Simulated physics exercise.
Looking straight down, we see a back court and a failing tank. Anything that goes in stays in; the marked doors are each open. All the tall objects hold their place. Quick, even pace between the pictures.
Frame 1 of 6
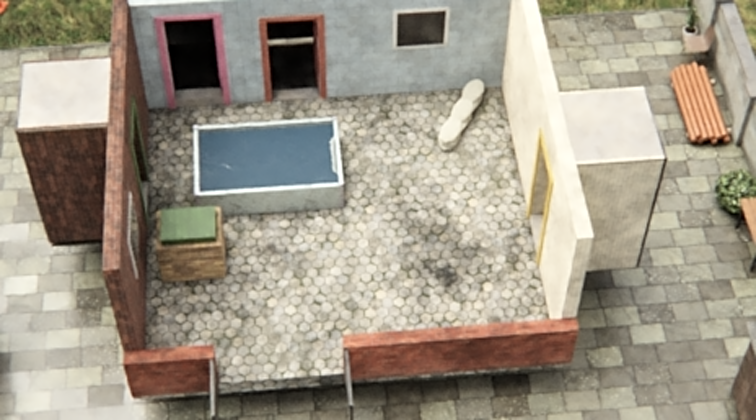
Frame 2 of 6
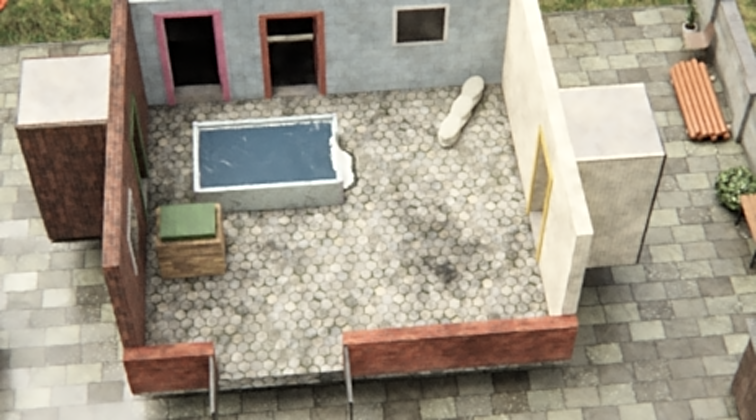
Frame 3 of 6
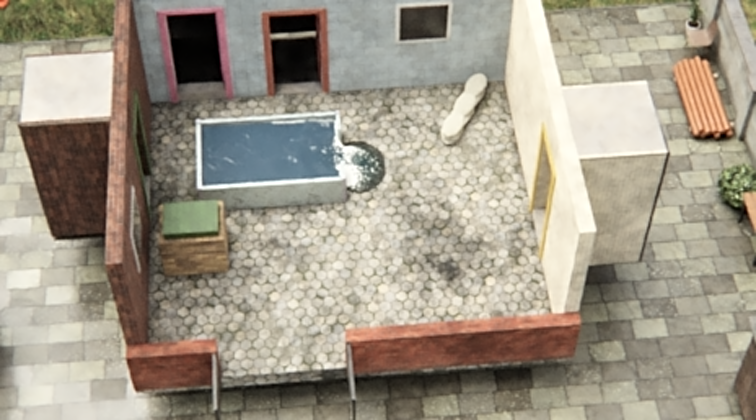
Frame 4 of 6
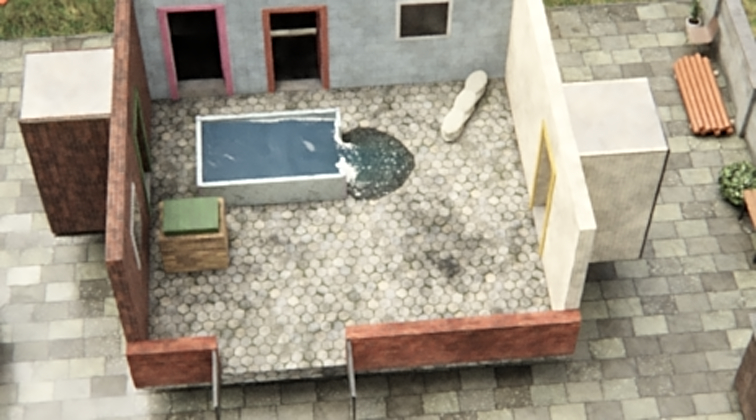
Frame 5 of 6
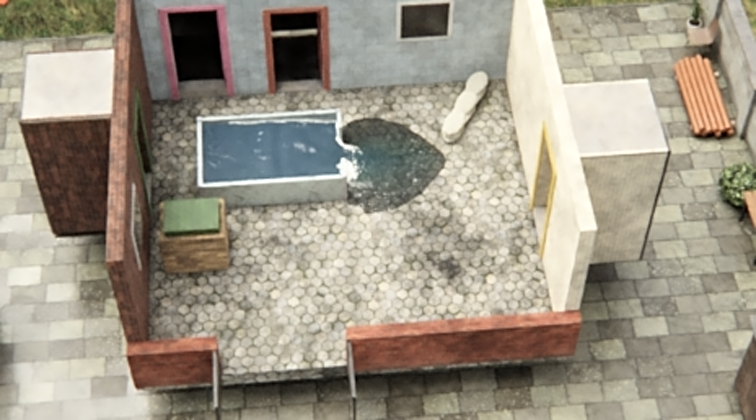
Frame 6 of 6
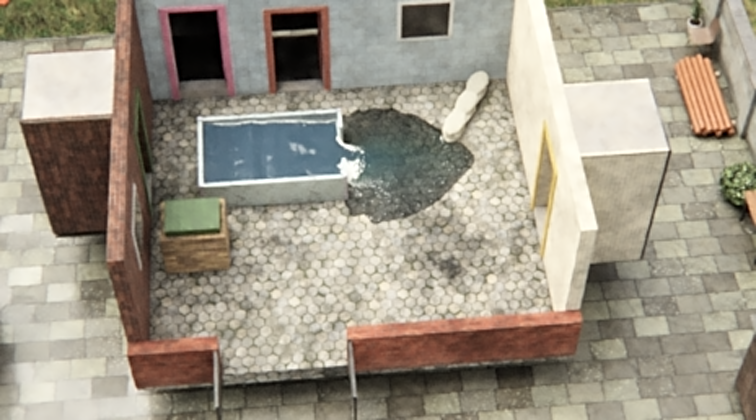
Water in a raised rectangular tank lies still in a paved, walled court, then bursts through the tank's right end. It splashes onto the stones and spreads rightward in a dark, widening pool, reaching the pale, rounded object near the right wall while the walls and wooden box stay put.
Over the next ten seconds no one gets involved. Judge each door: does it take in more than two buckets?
In order: I expect the pink door to let through an acceptable amount. I expect the yellow door to let through an acceptable amount. I expect the red door to let through an acceptable amount. I expect the green door to let through an acceptable amount.
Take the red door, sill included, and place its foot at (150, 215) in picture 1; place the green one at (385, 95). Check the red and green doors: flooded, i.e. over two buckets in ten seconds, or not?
Note - red ends up short of it; green ends up above it.
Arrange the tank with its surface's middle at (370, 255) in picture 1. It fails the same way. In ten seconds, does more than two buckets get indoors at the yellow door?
My take is that the yellow crosses the line.
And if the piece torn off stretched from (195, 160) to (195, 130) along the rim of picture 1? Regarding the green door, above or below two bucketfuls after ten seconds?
I'd say the green door crosses the line.
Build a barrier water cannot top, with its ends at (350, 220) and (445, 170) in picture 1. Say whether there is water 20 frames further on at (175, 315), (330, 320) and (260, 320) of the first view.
In order: Untouched, untouched, untouched.
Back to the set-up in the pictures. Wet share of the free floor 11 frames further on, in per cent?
I make it 30 per cent.
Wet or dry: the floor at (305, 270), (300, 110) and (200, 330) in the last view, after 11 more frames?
The three points read clear, clear and clear.
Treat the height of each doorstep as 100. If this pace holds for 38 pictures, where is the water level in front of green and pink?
Depth ratios, approx.: 0 and 10 percent.
A moment on, water covers 25 % of the floor; the pink door not reached, the yellow door not reached, the red door not reached, the green door not reached.
Next, water covers 30 % of the floor; the pink door not reached, the yellow door wet at the sill, nothing in, the red door not reached, the green door not reached.
Then, water covers 35 % of the floor; the pink door not reached, the yellow door wet at the sill, nothing in, the red door not reached, the green door not reached.
Later, water covers 60 % of the floor; the pink door wet at the sill, nothing in, the yellow door wet at the sill, nothing in, the red door wet at the sill, nothing in, the green door not reached.
In the end, water covers 95 % of the floor; the pink door wet at the sill, nothing in, the yellow door wet at the sill, nothing in, the red door wet at the sill, nothing in, the green door wet at the sill, nothing in.
